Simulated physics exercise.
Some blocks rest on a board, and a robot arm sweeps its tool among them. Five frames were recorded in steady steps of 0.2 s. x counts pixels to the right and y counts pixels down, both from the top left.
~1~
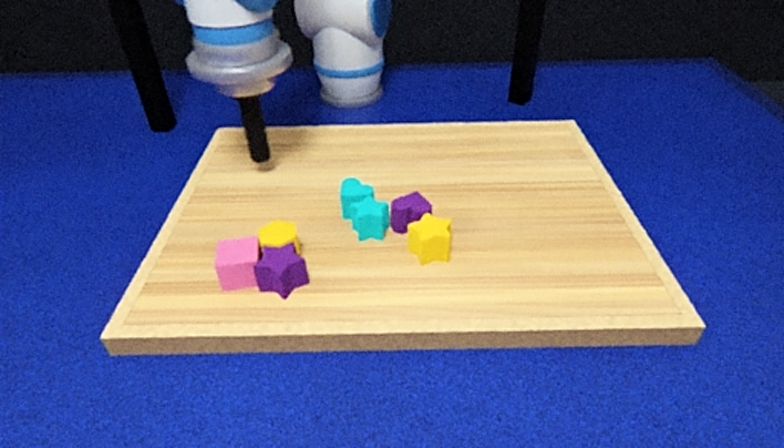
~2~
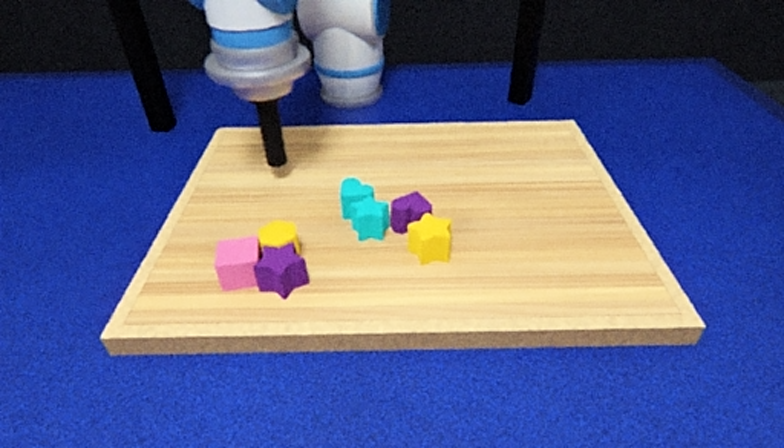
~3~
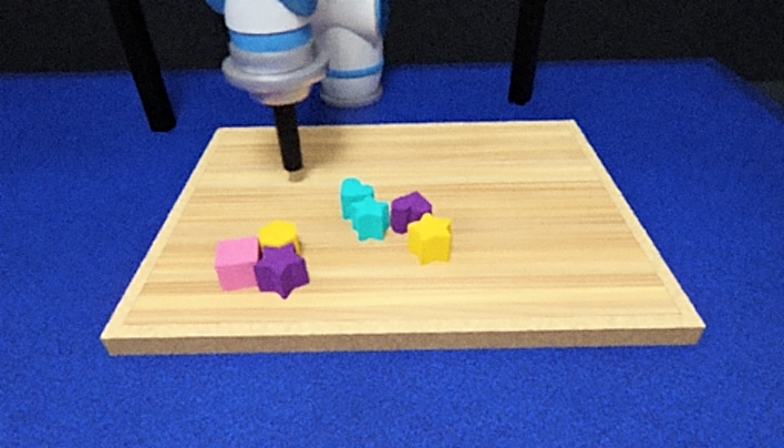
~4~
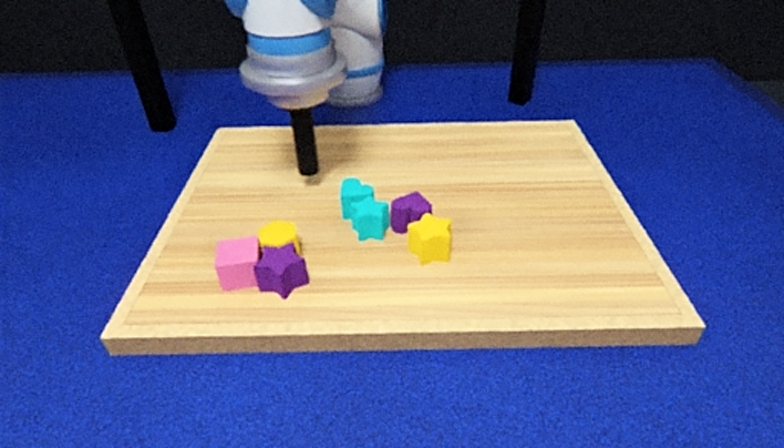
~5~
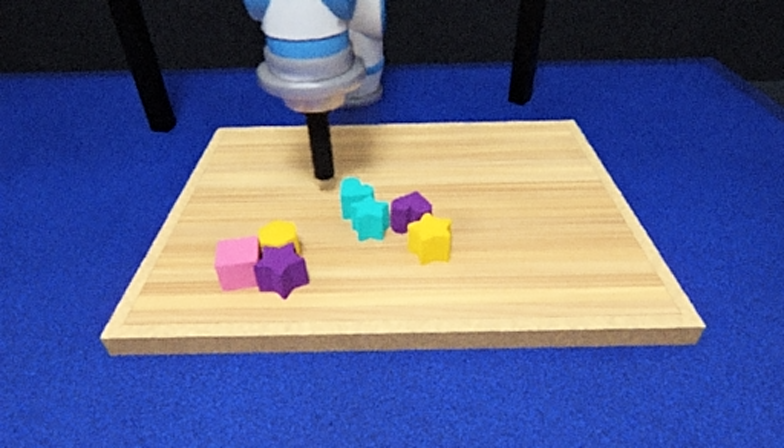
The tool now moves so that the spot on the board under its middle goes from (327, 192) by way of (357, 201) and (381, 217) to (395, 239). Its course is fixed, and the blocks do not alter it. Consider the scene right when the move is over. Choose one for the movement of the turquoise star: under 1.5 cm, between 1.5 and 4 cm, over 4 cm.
Its final spot will lie more than 4 cm from the current one.
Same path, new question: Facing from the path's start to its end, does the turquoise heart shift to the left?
I believe not.
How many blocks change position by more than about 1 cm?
I'd say three or more blocks get moved.
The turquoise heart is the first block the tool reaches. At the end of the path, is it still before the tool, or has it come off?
In front, I predict.
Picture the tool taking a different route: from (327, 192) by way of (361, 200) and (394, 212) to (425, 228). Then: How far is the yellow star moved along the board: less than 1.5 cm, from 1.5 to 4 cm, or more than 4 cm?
The yellow star moves 1.5-4 cm.
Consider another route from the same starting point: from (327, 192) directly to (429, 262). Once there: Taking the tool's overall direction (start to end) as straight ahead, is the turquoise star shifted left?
My answer is no.
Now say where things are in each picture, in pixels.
Tip of the tool at (261, 158), middles of tops, turquoise heart at (355, 187), turquoise star at (369, 206), purple heart at (412, 202), yellow star at (432, 226), in the first picture.
Tool at (277, 163), nothing pushed, in the second picture.
Tool at (293, 167), nothing pushed, in the third picture.
Tool at (309, 171), nothing pushed, in the fourth picture.
Tool at (325, 175), turquoise heart at (355, 187), turquoise star at (369, 206), purple heart at (412, 202), yellow star at (432, 226), in the fifth picture.
The first path, step by step. One third of the way, tool at (356, 184); turquoise heart at (369, 192); turquoise star at (374, 211), turned 30° clockwise.
Two thirds of the way, tool at (380, 199); turquoise heart at (386, 211), turned 30° clockwise; turquoise star at (375, 231), turned 60° clockwise; purple heart at (420, 208), turned 55° anticlockwise.
At the end, tool at (394, 221); turquoise heart at (392, 235), turned 50° clockwise; turquoise star at (368, 252), turned 85° clockwise; purple heart at (421, 209), turned 65° anticlockwise; yellow star at (436, 228).
